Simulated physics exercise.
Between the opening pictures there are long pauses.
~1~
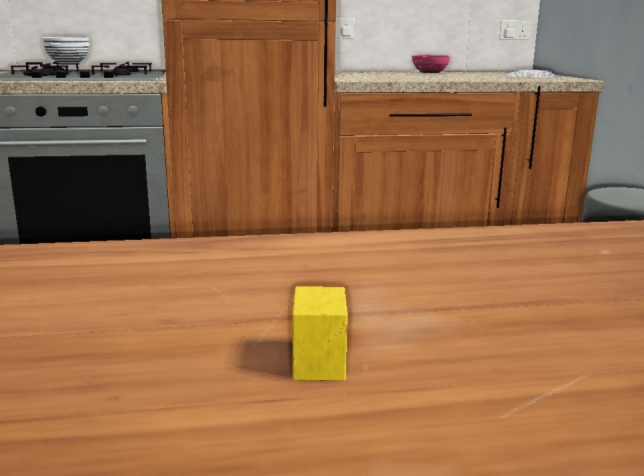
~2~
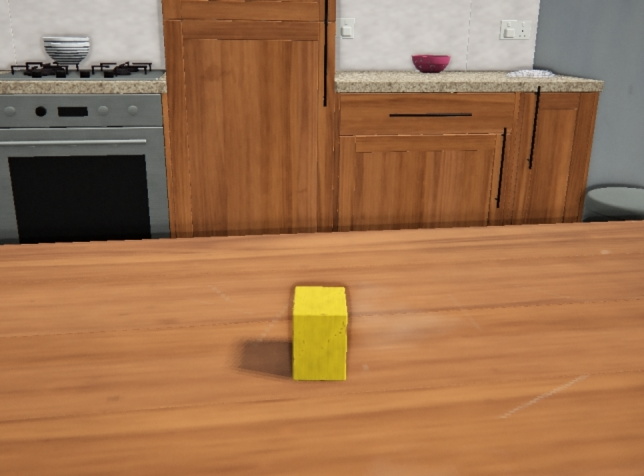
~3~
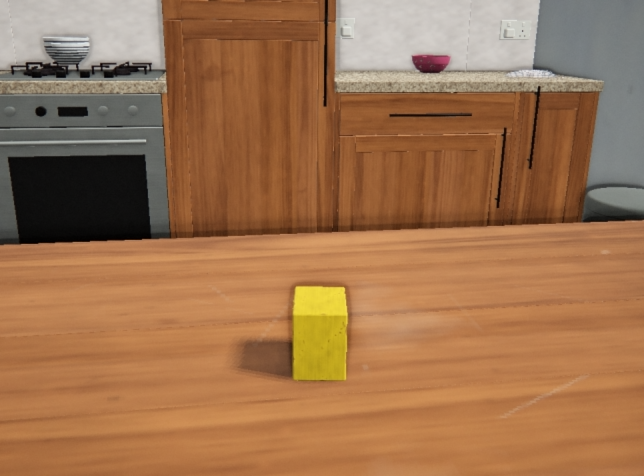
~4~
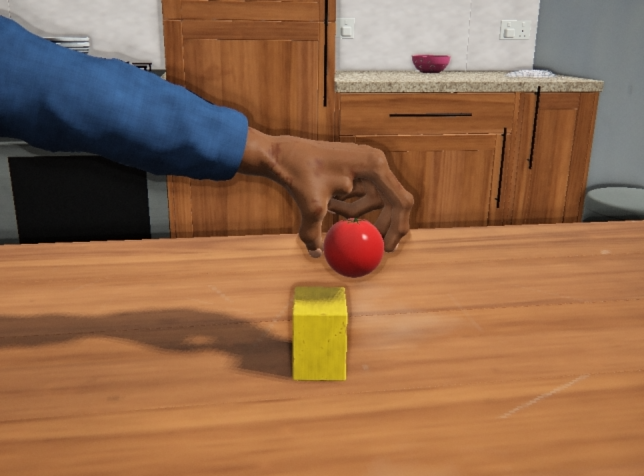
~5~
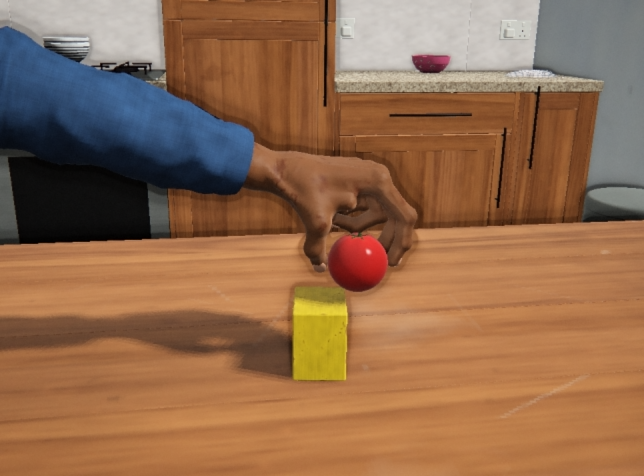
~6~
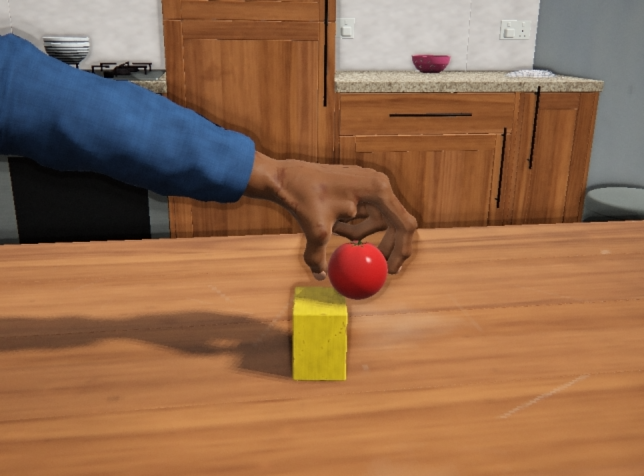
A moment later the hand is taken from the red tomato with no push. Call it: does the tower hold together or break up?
It breaks up.
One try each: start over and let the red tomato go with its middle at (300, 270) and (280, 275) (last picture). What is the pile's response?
So the first time it does not fall and the second time it goes over.
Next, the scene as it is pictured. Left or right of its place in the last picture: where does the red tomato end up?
It goes to the right.
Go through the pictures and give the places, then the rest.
In the first frame, the last thing is not in view yet; yellow block (320, 332).
In the second frame, the last thing is not in view yet; yellow block (320, 332).
In the third frame, the last thing is not in view yet; yellow block (320, 332).
The fourth frame shows coming down; red tomato (353, 248); yellow block (320, 332).
The fifth frame shows coming down; red tomato (358, 262); yellow block (320, 332).
The sixth frame shows set down, still held; red tomato (358, 269); yellow block (320, 332).
Then, 0.30 s after the last picture, red tomato now fallen.
Then, 0.40 s after the last picture, things are still on the move.
Then, 1.90 s after the last picture, nothing new.
At rest, fallen, red tomato; yellow block in place. Seen from the same camera at the end, red tomato near (405, 336). The pile gives way.
